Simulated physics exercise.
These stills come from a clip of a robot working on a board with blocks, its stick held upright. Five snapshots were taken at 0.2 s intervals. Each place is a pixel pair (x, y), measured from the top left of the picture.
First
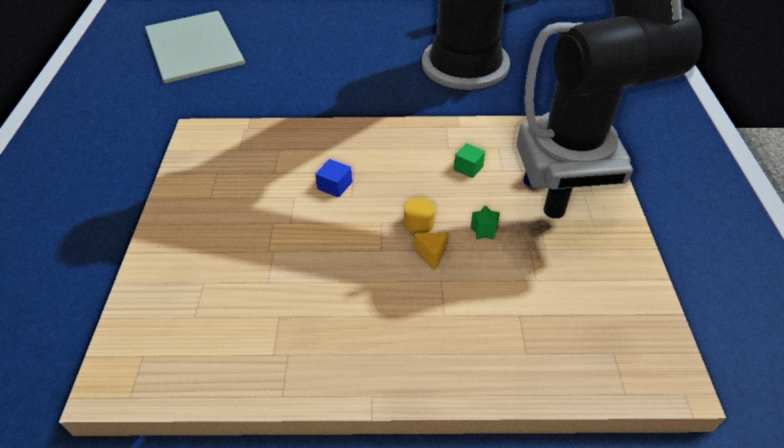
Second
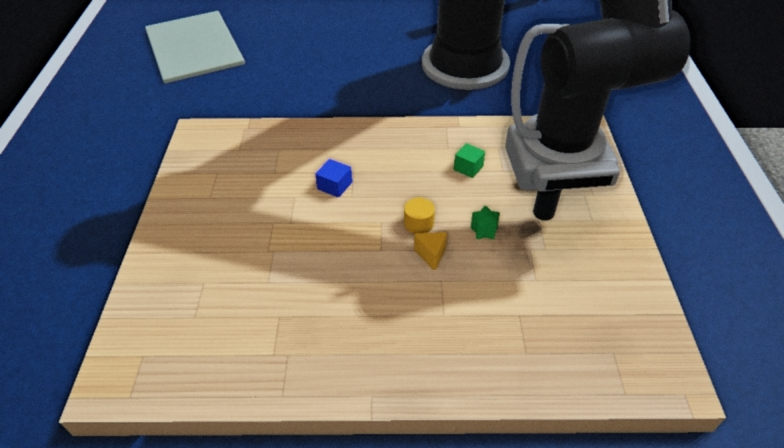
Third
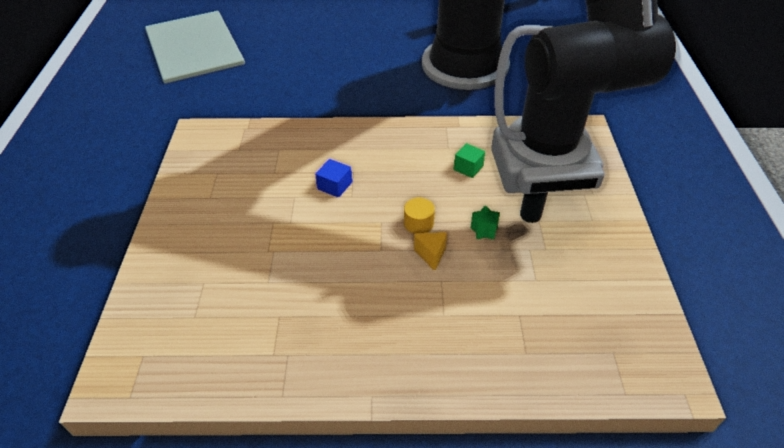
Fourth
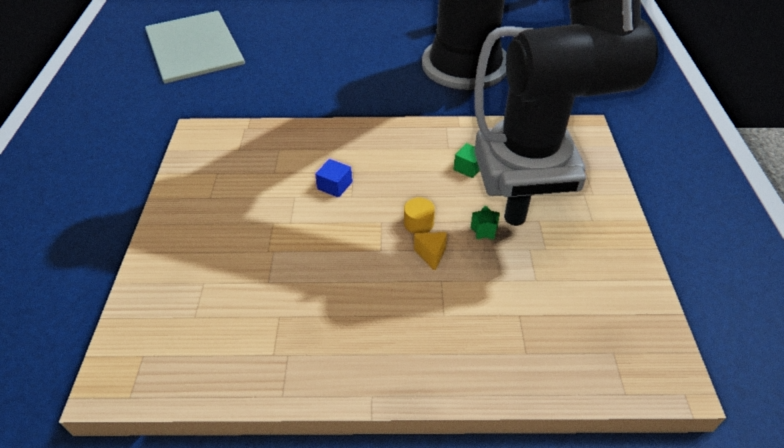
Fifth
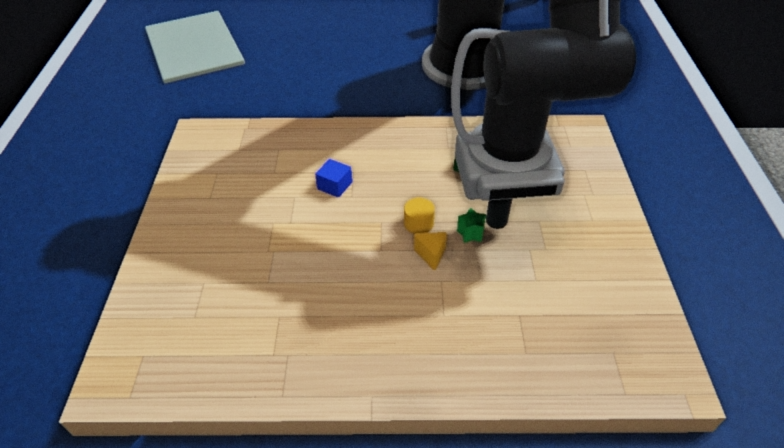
A black robot arm moving left across a wooden board and nudging a green star block slightly left toward two yellow blocks.
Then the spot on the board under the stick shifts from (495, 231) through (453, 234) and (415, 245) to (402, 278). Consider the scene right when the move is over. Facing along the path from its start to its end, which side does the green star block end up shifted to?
It goes toward the right-hand side.
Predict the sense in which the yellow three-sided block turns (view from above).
It swings round anticlockwise.
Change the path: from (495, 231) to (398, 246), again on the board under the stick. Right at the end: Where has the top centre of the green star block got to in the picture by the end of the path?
The answer is (376, 230).
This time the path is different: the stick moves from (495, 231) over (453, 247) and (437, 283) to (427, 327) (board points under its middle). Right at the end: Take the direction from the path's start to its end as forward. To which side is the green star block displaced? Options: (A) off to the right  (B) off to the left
My answer is option A.
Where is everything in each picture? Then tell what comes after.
Stick tip (554, 212); block tops, yellow round block (419, 208); yellow three-sided block (432, 240); green star block (487, 215), in the first picture.
Stick (543, 214); blocks unchanged, in the second picture.
Stick (530, 216); blocks unchanged, in the third picture.
Stick (515, 219); blocks unchanged, in the fourth picture.
Stick (496, 222); yellow round block (419, 208); yellow three-sided block (432, 240); green star block (473, 218), in the fifth picture.
On the path given first. One third of the way, stick (453, 225); yellow round block (414, 207); yellow three-sided block (421, 245); green star block (434, 224), turned 35° anticlockwise.
Two thirds of the way, stick (414, 237); yellow round block (410, 207); yellow three-sided block (402, 258), turned 90° anticlockwise; green star block (393, 234), turned 25° anticlockwise.
At the end, stick (402, 270); yellow round block (410, 207); yellow three-sided block (394, 281), turned 90° anticlockwise; green star block (387, 240), turned 15° clockwise.
